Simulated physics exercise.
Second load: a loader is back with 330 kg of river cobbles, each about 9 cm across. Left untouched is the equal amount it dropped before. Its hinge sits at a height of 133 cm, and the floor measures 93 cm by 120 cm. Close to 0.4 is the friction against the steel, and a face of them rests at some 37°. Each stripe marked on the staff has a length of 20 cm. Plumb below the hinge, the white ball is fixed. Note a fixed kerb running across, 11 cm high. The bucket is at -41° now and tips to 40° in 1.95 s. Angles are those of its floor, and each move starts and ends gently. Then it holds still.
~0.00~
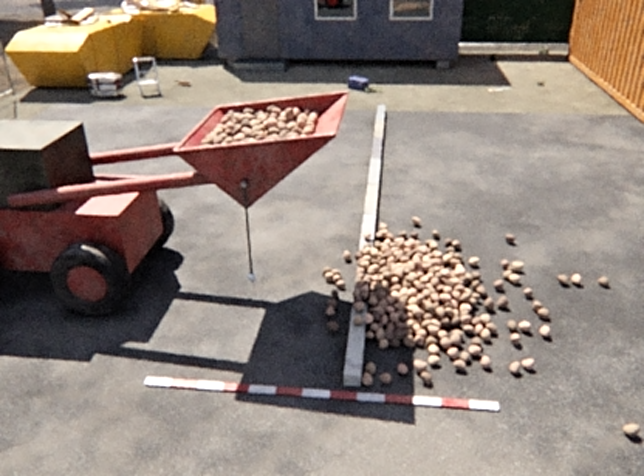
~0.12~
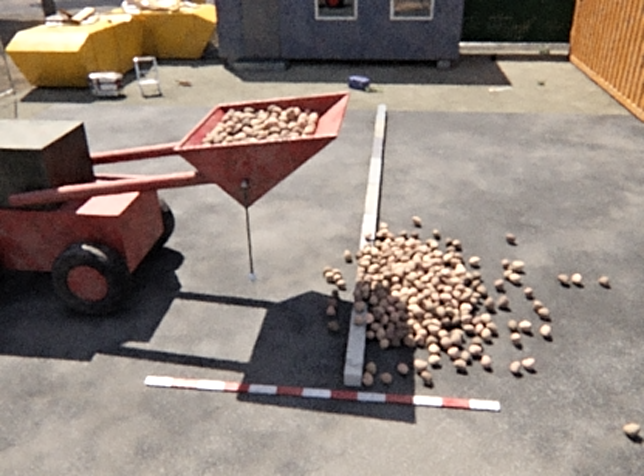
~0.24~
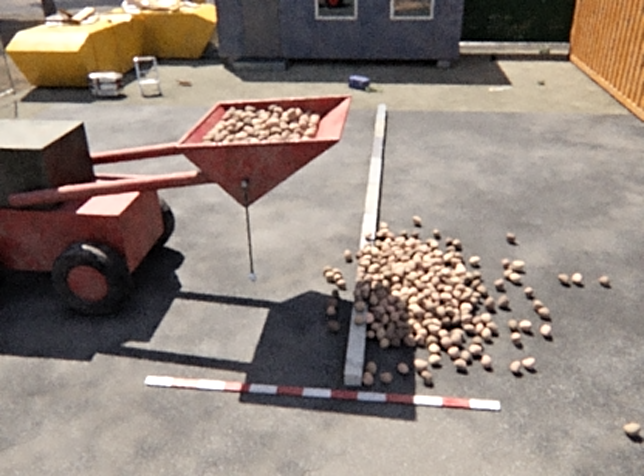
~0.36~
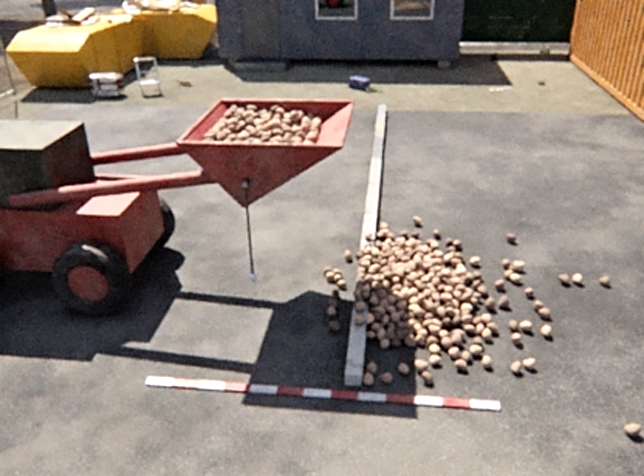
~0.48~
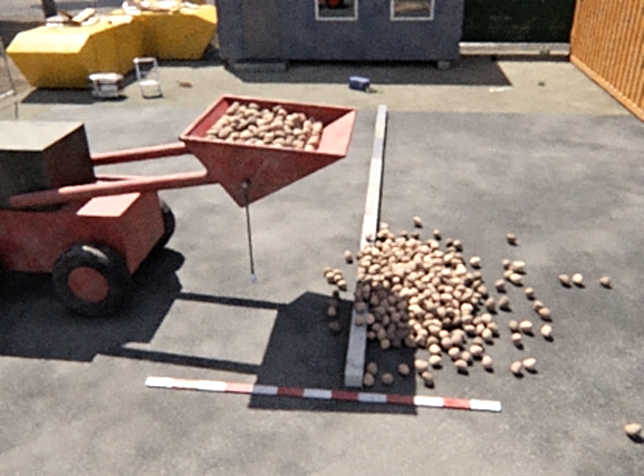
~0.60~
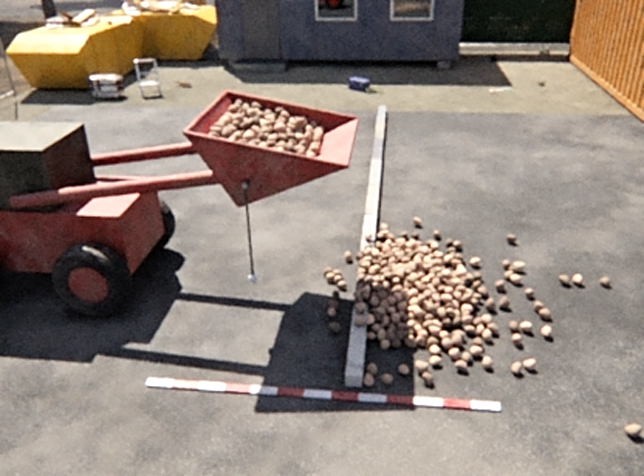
At first, a red loader on the left holds a raised bucket of rounded stones near a kerb, beyond which most of a similar heap lies still. Then the bucket slowly rotates, its right-hand lip lowering slightly while the stones inside shift a little and remain in the bucket.
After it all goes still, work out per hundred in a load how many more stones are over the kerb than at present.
Around 48 stones per hundred.
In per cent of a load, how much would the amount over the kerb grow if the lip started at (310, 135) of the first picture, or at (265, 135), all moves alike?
Close to 20 per cent, followed by close to 0 per cent.
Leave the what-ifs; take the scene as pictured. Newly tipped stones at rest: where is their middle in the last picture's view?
Centre: Approx. (368, 276).
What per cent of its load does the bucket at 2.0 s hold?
25 %.
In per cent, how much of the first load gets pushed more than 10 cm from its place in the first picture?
Roughly 5 percent.
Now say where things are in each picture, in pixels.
In the first frame, lip at (335, 135), floor tilted -41°, highest stones at (272, 120). The earlier load is highest near (384, 272), 18 cm above ground level, 8 % on this side of the kerb, 91 % over the kerb.
In the second frame, the bucket is at -40°, its lip at (337, 136); the top of the load is at (273, 120); the stones move at 0.1 m/s on average.
In the third frame, the bucket is at -38°, its lip at (339, 140); the top of the load is at (271, 119); the stones move at 0.1 m/s on average.
In the fourth frame, the bucket is at -34°, its lip at (342, 147); the top of the load is at (258, 120); the stones move at 0.1 m/s on average.
In the fifth frame, lip at (345, 156), floor tilted -29°, highest stones at (240, 117); the stones move at 0.2 m/s on average.
In the sixth frame, lip at (348, 167), floor tilted -23°, highest stones at (238, 114); the stones move at 0.2 m/s on average.
After 1.5 s the floor is at 27°; in per cent of one load, 100 in the bucket, 9 on this side of the kerb, 91 over the kerb; the foremost stones are at (563, 302).
After 2.0 s the floor is at 40°; in per cent of one load, 27 in the bucket, 65 on this side of the kerb, 108 over the kerb; the foremost stones are at (563, 302).
After 2.4 s the floor is at 40°; in per cent of one load, 1 in the bucket, 65 on this side of the kerb, 134 over the kerb; the foremost stones are at (563, 302).
After 5.1 s the floor is at 40°; in per cent of one load, 0 in the bucket, 60 on this side of the kerb, 139 over the kerb; the foremost stones are at (563, 302). Net gain over the kerb, 48.
